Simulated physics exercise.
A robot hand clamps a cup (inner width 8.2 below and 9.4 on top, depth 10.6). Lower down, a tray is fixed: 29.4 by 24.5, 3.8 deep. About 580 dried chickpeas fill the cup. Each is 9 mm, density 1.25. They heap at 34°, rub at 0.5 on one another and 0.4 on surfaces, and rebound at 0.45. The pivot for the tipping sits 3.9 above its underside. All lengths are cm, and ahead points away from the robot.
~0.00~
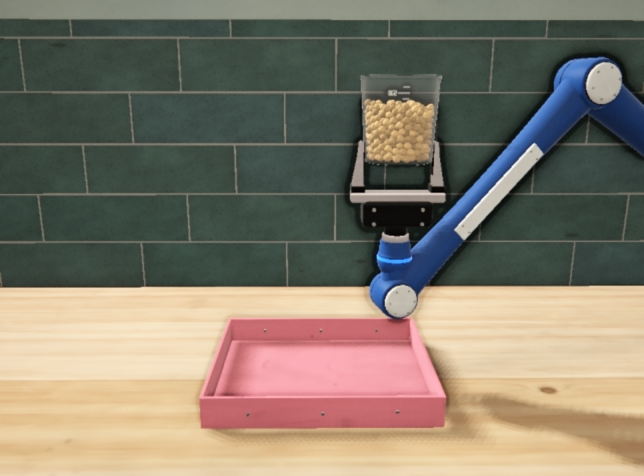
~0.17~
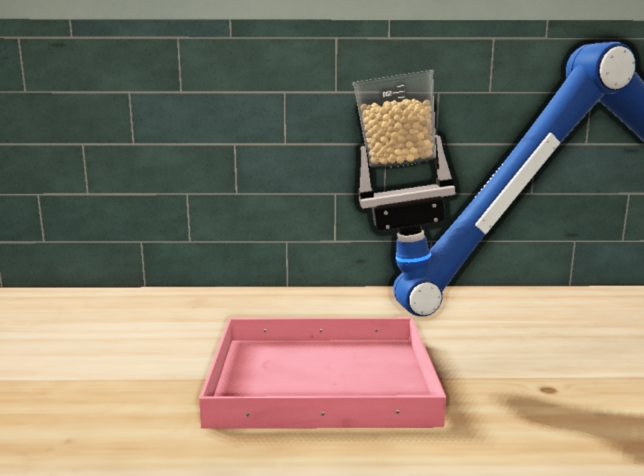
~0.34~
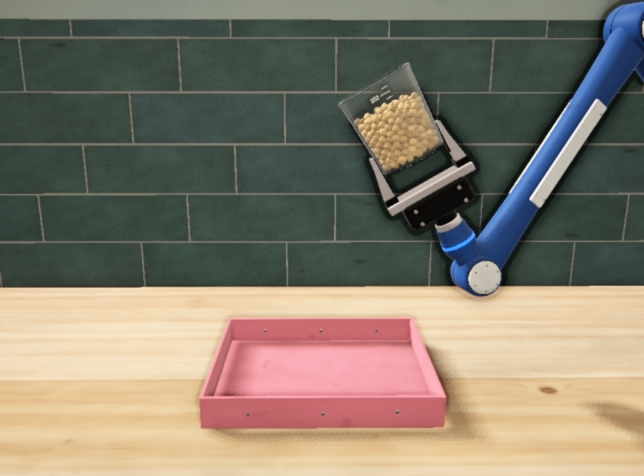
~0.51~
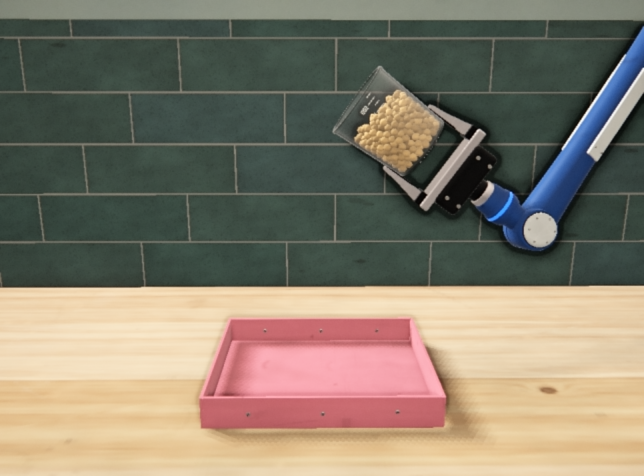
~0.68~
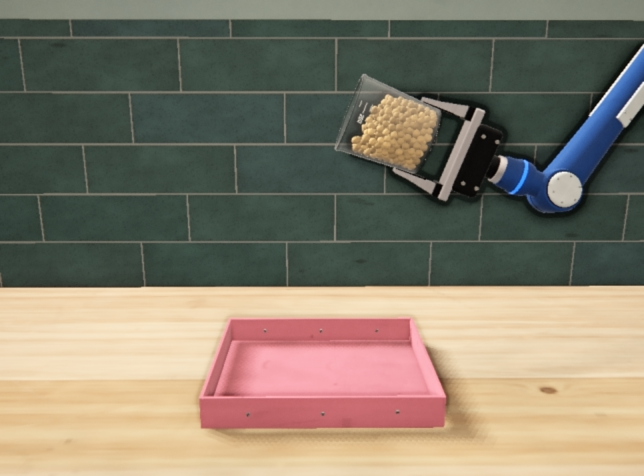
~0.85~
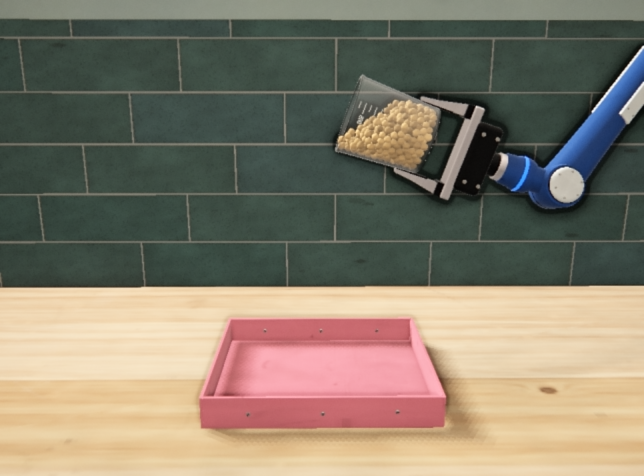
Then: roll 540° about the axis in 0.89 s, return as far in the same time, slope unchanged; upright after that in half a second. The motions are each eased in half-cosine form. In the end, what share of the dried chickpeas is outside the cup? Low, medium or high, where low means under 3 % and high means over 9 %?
High.
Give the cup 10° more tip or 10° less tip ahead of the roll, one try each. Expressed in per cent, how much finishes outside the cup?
Some 50 and 0 per cent.
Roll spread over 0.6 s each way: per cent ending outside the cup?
You'd be looking at some 10 per cent.
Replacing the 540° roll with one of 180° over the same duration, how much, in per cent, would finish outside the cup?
It would be roughly 15 percent.
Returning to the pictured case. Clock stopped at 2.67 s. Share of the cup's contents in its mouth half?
Near 30 per cent lies in the mouth half.
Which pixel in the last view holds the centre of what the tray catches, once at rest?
Near pixel (266, 377).
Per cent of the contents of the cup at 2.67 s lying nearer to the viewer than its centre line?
Some 45 per cent.
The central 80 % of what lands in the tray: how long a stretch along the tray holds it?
Around 18 cm.
After 1.76 s, tipped 71°, highest piece 39 above the table; 541 in the cup, 33 in the tray, 1 on the table or floor, 10 in flight or on a rim.
After 2.67 s, tipped 70°, highest piece 38 above the table; 501 in the cup, 74 in the tray, 1 on the table or floor, 9 in flight or on a rim.
After 3.33 s, upright, highest piece 40 above the table; 494 in the cup, 87 in the tray, 3 on the table or floor, 1 in flight or on a rim.
After 4.03 s, upright, highest piece 40 above the table; 494 in the cup, 88 in the tray, 3 on the table or floor.
At rest, 494 in the cup, 88 in the tray, 3 on the table or floor. That is 16 % outside the cup.
